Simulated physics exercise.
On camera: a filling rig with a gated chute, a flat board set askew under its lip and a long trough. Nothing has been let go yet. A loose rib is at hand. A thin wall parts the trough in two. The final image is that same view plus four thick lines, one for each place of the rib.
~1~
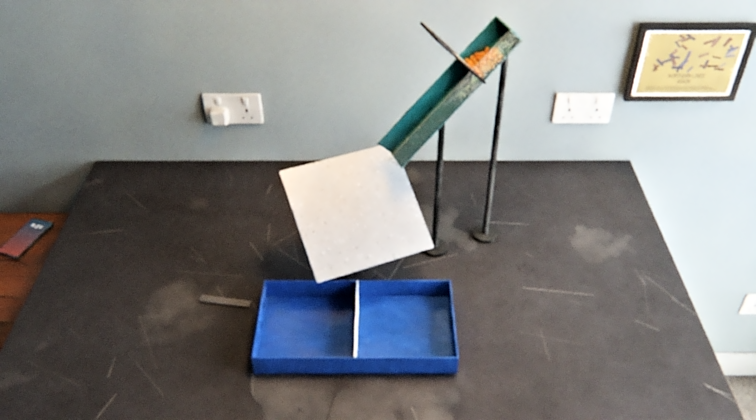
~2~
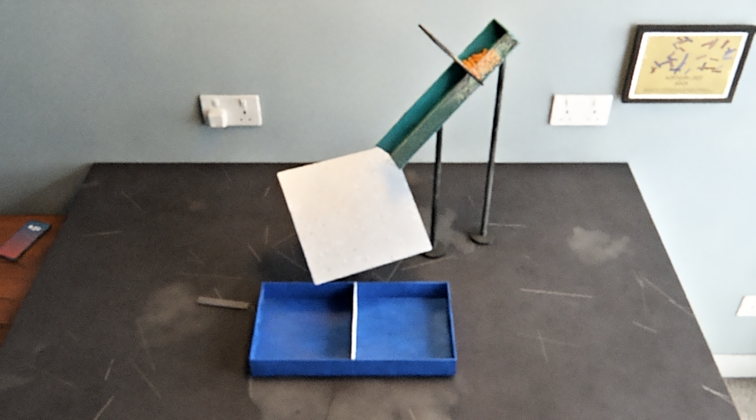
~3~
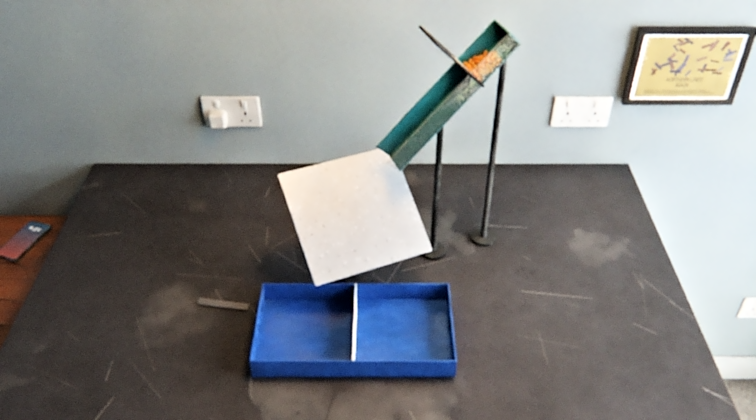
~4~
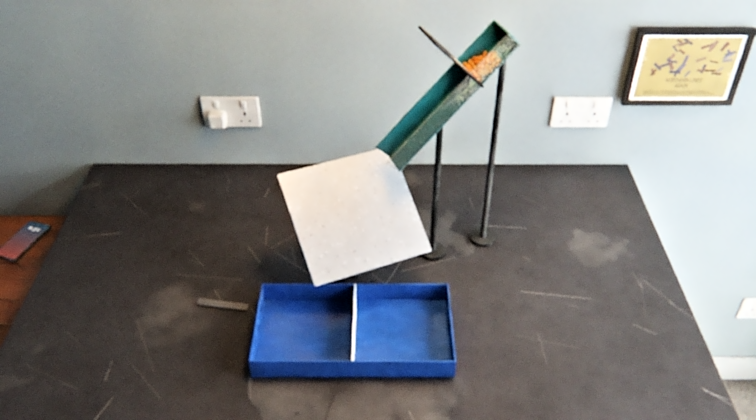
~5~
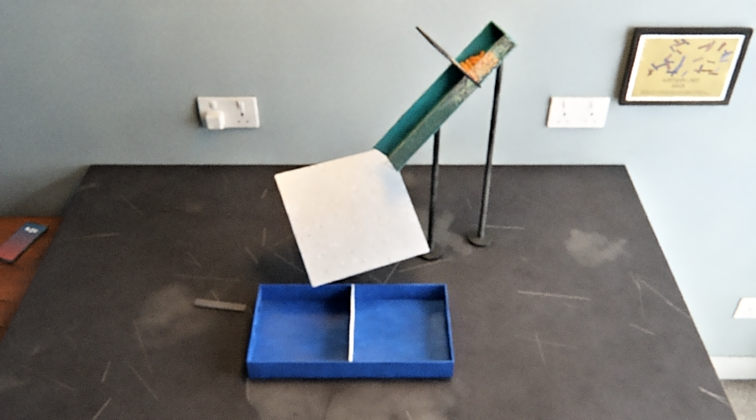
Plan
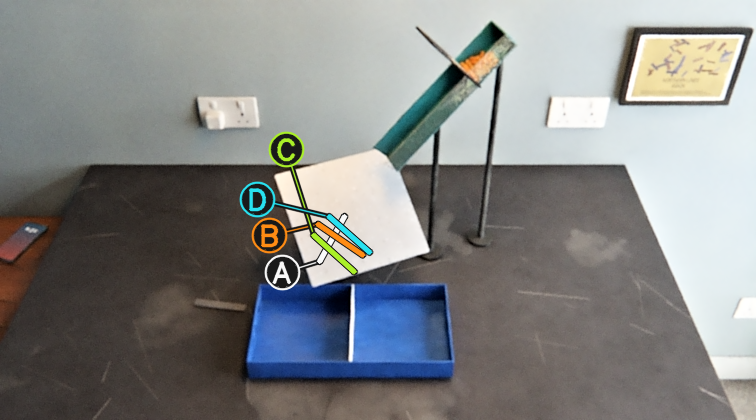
A green chute holding orange bits stands above a white board and blue tray, all still.
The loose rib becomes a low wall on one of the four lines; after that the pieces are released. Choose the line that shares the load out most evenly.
Use line A.
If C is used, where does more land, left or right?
More lands on the right.
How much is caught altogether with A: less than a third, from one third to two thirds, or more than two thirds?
Line A gives more than two thirds.
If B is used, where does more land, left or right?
More lands on the right.
On the marked copy, line A from (344, 216) to (319, 261); line B from (317, 224) to (362, 254); line C from (313, 235) to (354, 271); line D from (329, 216) to (369, 252).
For line A, of what is caught, about half in the left half, about half in the right.
For line B, of what is caught, a small part in the left half, nearly all in the right.
For line C, of what is caught, a small part in the left half, nearly all in the right.
For line D, of what is caught, a small part in the left half, nearly all in the right.
